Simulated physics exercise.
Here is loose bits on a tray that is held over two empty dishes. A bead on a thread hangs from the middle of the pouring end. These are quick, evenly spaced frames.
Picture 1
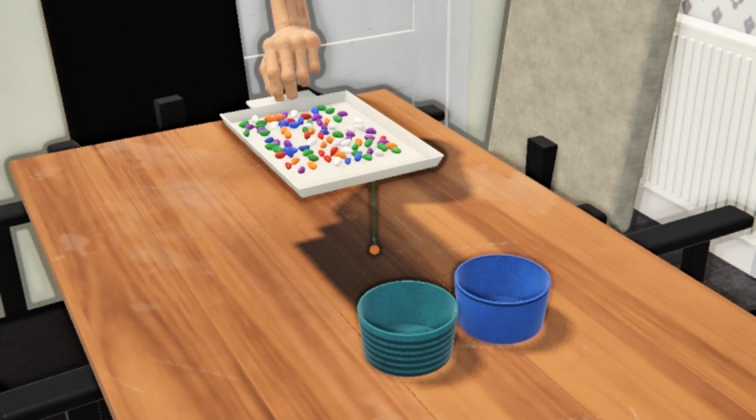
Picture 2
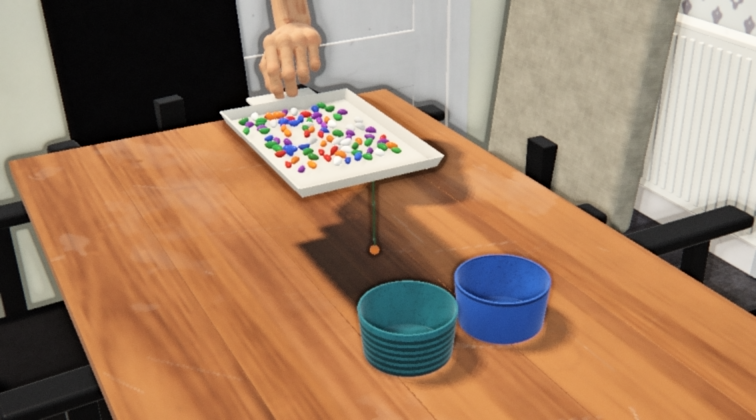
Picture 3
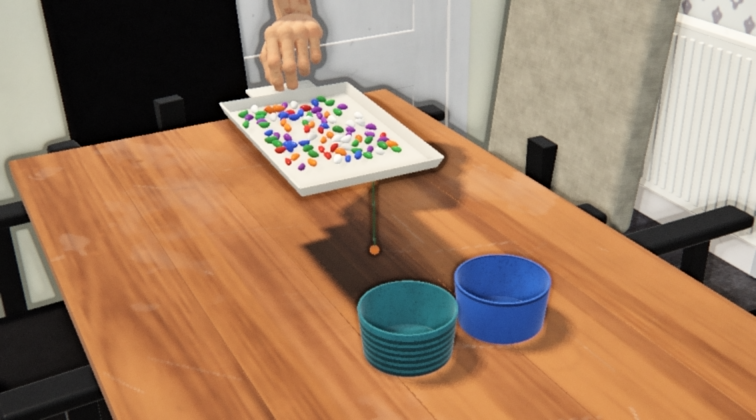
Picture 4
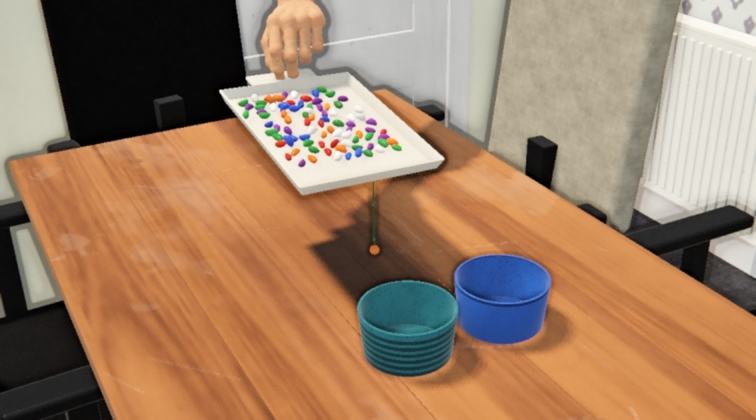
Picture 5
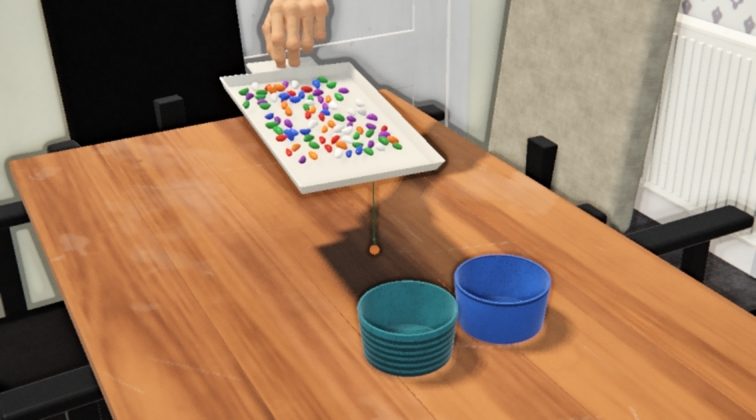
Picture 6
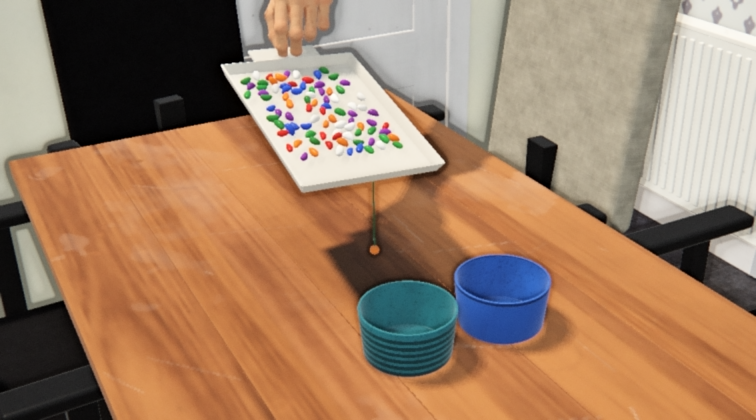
A hand gradually raising the far end of a white tray of colourful jelly beans above a wooden table with two empty dishes.
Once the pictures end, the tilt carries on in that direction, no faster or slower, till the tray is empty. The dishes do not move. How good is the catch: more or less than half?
They take less than half between them.
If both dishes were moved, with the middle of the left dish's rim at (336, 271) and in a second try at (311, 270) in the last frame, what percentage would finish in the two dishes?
Near 60 % and 40 %.
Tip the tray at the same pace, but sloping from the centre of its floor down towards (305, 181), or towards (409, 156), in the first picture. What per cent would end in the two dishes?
The first gives 0 %, the second 0 %.
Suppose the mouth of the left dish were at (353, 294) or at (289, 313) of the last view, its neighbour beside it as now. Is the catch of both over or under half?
At the first place more than half, at the second under half.
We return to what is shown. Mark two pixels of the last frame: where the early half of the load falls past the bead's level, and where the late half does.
At about (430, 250), then at (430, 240).
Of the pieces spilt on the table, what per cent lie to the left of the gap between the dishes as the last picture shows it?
About 80 per cent.
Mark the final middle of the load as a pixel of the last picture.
Roughly at (427, 303).
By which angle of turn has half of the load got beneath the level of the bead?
Around 80° of tilt.
Soon after the last picture, tray tipped steeply; about two thirds on the tray; a stray few in the left dish; a stray few in the right dish; a stray few outside both; about a quarter in the air.
A little later, tray tipped right over; a stray few on the tray; a stray few in the left dish; a small part in the right dish; about two thirds outside both; about a quarter in the air.
Later still, tray tipped past a quarter turn; a small part in the left dish; a small part in the right dish; most outside both.
At rest, tray tipped past a quarter turn; a small part in the left dish; a small part in the right dish; most outside both.
